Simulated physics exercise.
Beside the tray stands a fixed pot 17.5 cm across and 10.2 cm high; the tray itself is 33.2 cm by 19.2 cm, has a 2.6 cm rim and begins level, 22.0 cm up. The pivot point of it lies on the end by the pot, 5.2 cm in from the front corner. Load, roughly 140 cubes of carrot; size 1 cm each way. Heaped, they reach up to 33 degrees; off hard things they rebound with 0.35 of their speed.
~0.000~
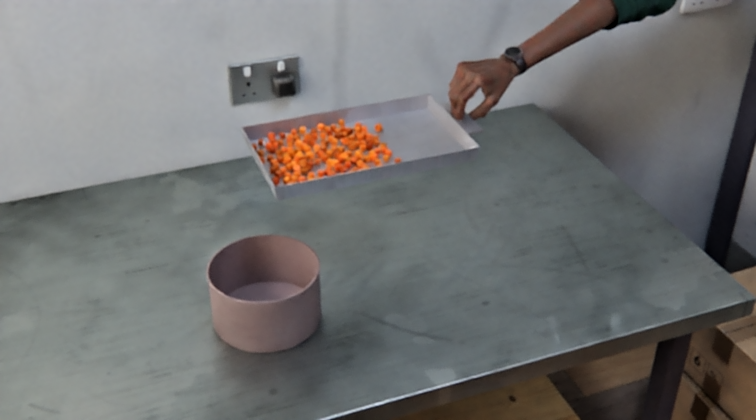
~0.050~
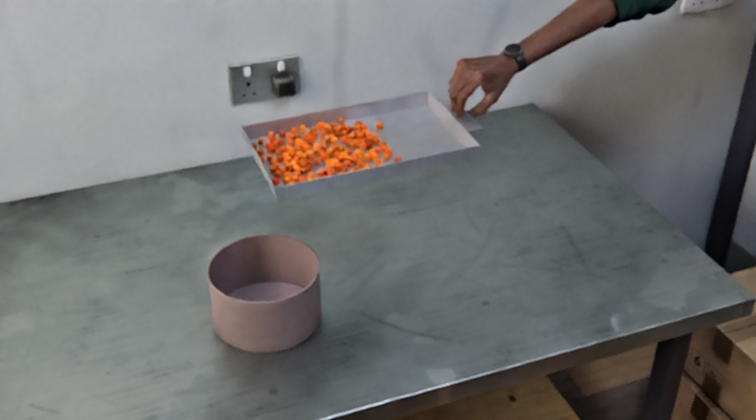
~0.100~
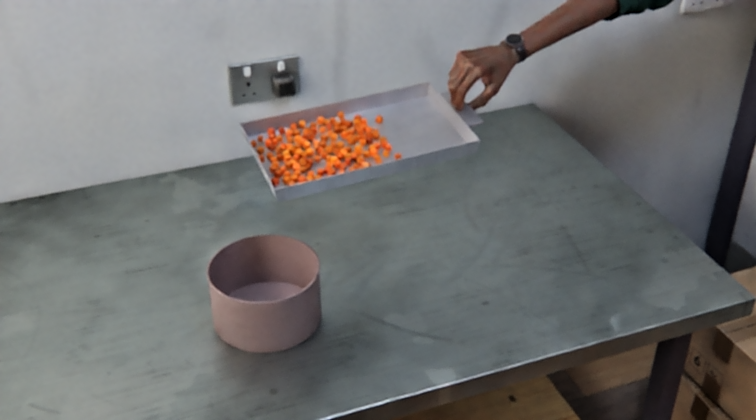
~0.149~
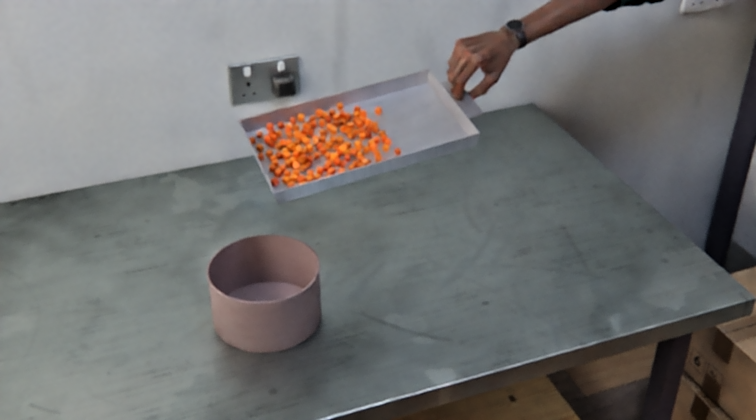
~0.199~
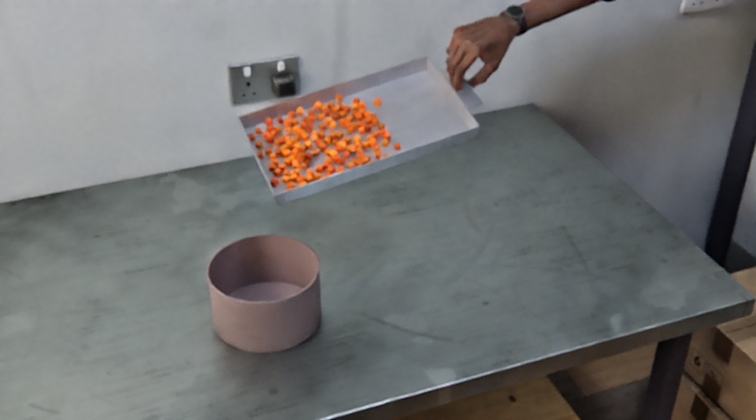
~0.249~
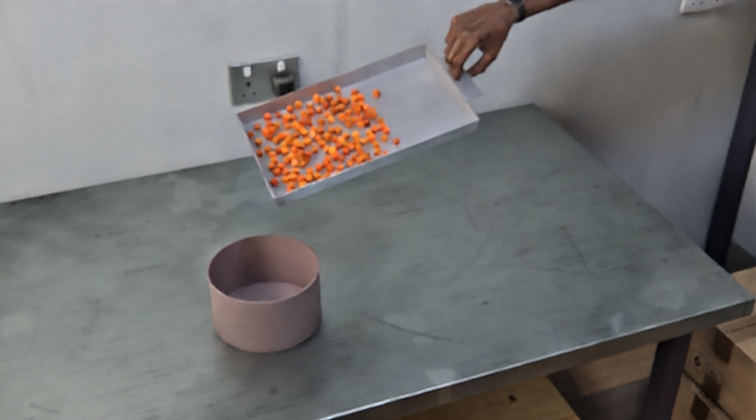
A hand with a dark watch reaches from the upper right over a grey-green table against a pale wall with a socket, seen from a fixed, slightly raised view. It grips a shallow silvery tray with orange carrot pieces toward its left side, while a round, dusty-pink pot stands in front. The hand tilts the tray increasingly down to the left, and the pieces shift slightly.
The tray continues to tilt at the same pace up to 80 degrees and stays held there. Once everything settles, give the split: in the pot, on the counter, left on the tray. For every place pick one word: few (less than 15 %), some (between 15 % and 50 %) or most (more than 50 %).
Pot gets most, counter gets few, tray gets some.
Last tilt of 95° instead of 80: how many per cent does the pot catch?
In that case it comes to about 95 in a hundred.
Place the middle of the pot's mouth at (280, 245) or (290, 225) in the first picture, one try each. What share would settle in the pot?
Some 45 and 0 per cent.
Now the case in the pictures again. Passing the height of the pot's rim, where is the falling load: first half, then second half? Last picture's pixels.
First half close to (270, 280), second half close to (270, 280).
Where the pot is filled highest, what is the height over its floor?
Roughly 2.0 cm up.
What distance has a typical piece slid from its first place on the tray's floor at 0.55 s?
About 3 cm.
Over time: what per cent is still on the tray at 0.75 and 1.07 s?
Roughly 100 then 70.
After 0.55 s, tilt 49 degrees; the tray holds 100 %, the pot 0 %.
After 0.75 s, tilt 69 degrees; the tray holds 100 %, the pot 0 %.
Then, at 1.07 s, tilt 80 degrees; the tray holds 70 %, the pot 25 %.
By 2.7 s all is still; pot 75 %, counter 0 %, tray 25 %.
